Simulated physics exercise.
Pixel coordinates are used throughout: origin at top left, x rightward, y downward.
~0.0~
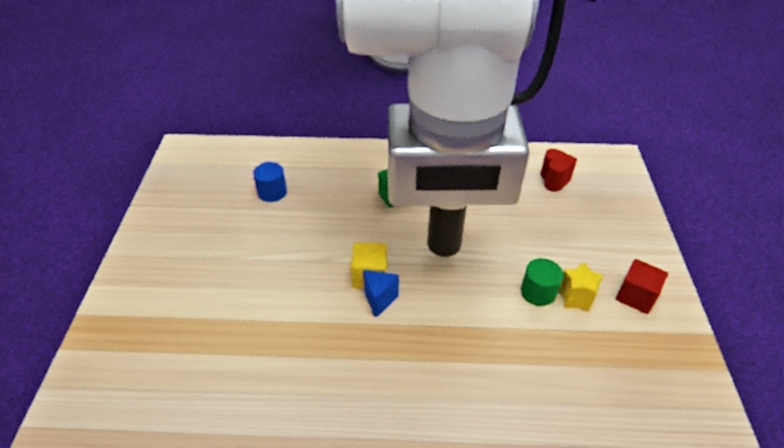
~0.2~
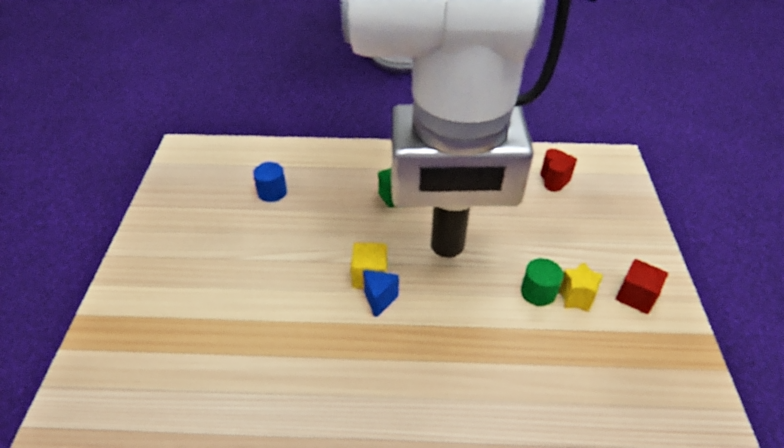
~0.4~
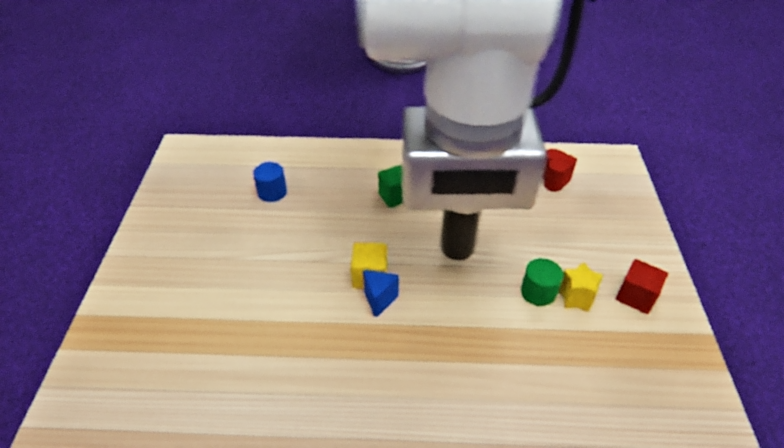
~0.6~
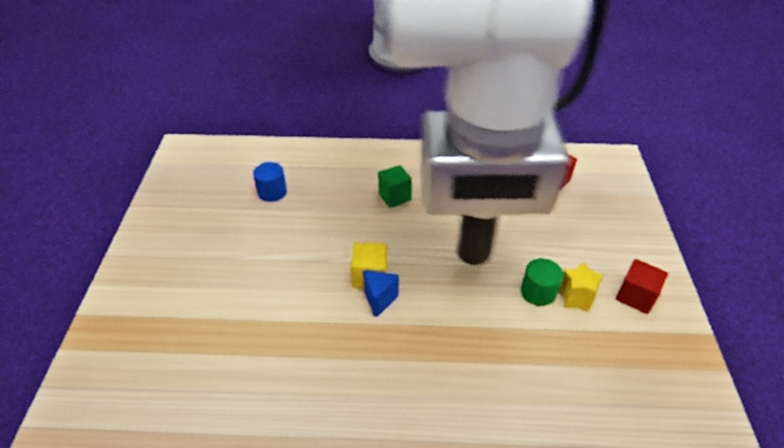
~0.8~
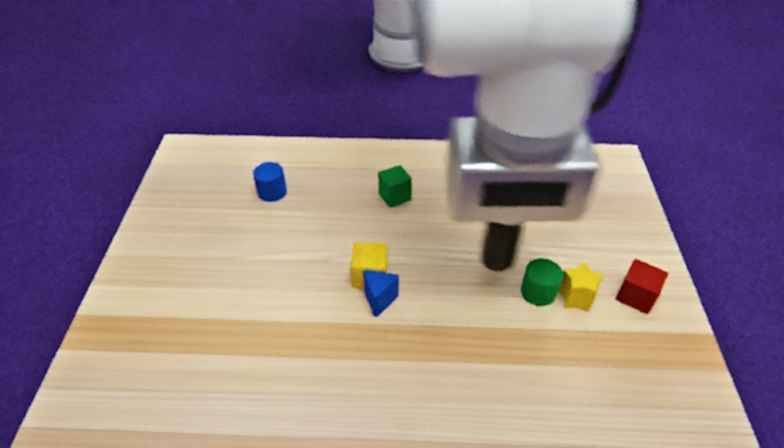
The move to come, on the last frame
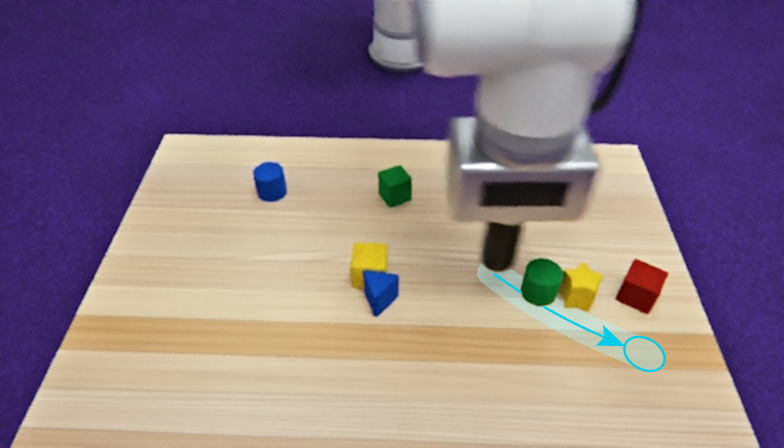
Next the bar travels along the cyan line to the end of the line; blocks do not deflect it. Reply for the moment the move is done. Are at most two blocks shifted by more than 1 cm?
No - that is not the case.
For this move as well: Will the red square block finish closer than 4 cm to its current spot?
Yes, I think so.
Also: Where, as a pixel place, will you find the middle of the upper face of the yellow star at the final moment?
Put as a pixel place, it's (636, 276).
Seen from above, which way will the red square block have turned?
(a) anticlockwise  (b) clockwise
That would be b.
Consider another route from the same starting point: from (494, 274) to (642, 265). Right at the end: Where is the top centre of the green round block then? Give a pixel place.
It should be at about (572, 277).
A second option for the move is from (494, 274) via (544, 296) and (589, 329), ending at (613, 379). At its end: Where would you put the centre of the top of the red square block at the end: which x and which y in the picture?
My prediction: (674, 275).
Drawn move, from (494, 274) via (562, 317), ending at (644, 354).
On the path given first. One third of the way, bar at (543, 288); green round block at (583, 287); yellow star at (611, 277), turned 15° anticlockwise.
Two thirds of the way, bar at (595, 315); green round block at (633, 302); yellow star at (632, 275), turned 65° anticlockwise; red square block at (664, 267), turned 15° clockwise.
At the end, bar at (653, 339); green round block at (670, 307); yellow star at (636, 276), turned 85° anticlockwise; red square block at (666, 265), turned 20° clockwise.
